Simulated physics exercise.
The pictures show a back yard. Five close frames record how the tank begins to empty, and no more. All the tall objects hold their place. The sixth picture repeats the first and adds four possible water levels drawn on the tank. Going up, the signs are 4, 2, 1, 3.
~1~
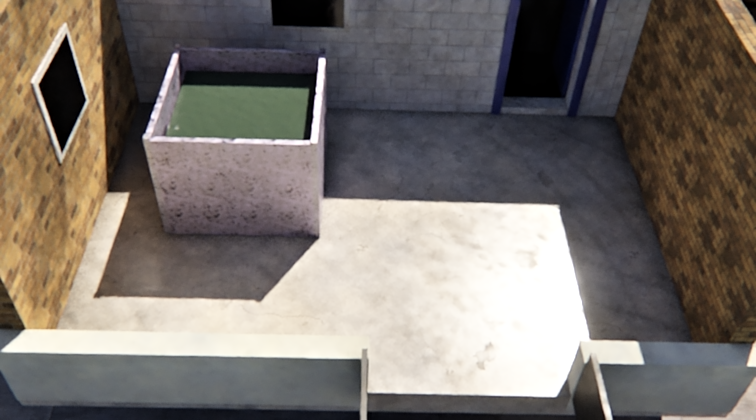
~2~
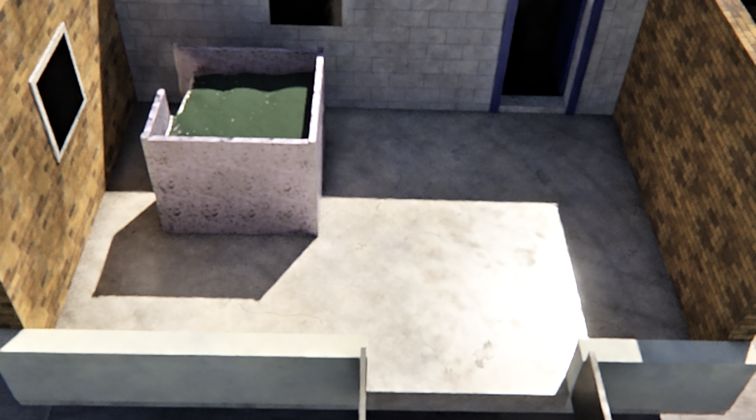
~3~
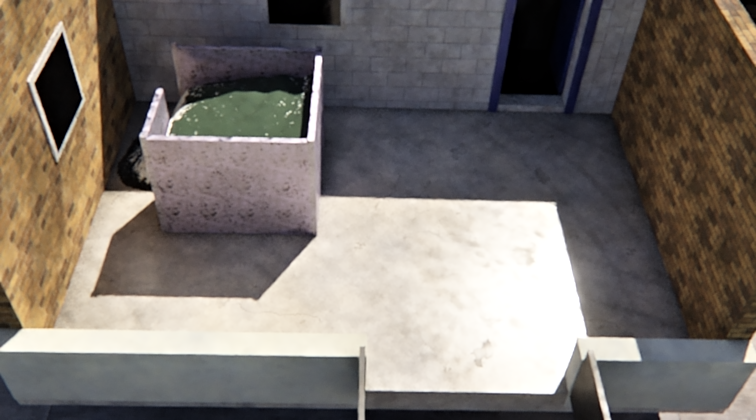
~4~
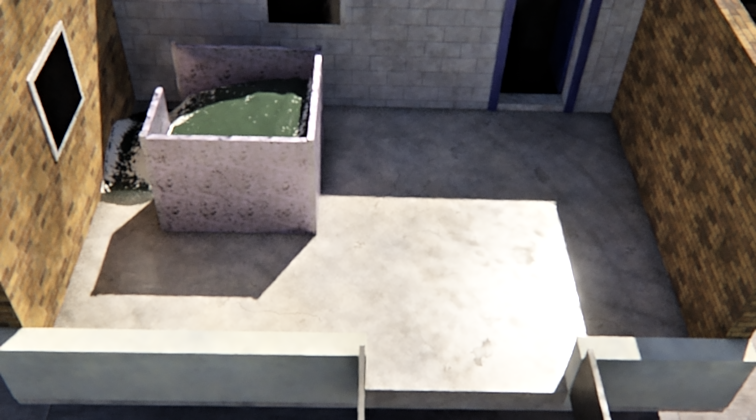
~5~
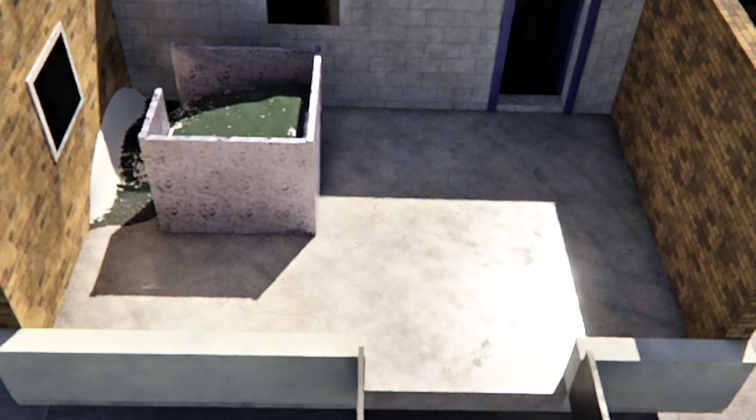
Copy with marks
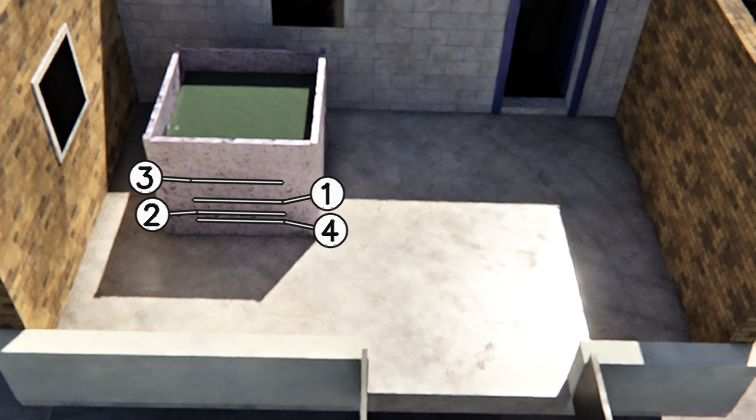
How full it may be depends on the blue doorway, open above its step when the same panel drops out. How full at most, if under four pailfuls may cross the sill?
Take 3.
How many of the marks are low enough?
All of them.
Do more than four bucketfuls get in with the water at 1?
No.
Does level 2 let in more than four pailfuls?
No, that is safe.
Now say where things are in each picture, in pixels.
Water in the tank at rest, its middle at (244, 113); foot of the blue doorway at (533, 114); open gate at (475, 335), in the first picture.
Water covers 1 % of the ground, its front hidden from here, in the second picture.
In the third picture, 3 % of the ground under water, visible out to (124, 165).
In the fourth picture, 5 % of the ground under water, visible out to (102, 195).
In the fifth picture, 7 % of the ground under water, visible out to (91, 222).
In white, 1 at (238, 201); 2 at (240, 213); 3 at (236, 181); 4 at (241, 220); from the bottom up 4, 2, 1, 3.
For level 1, nothing gets over.
For level 2, nothing gets over.
For level 3, a splash gets over, under a bucket.
For level 4, nothing gets over.
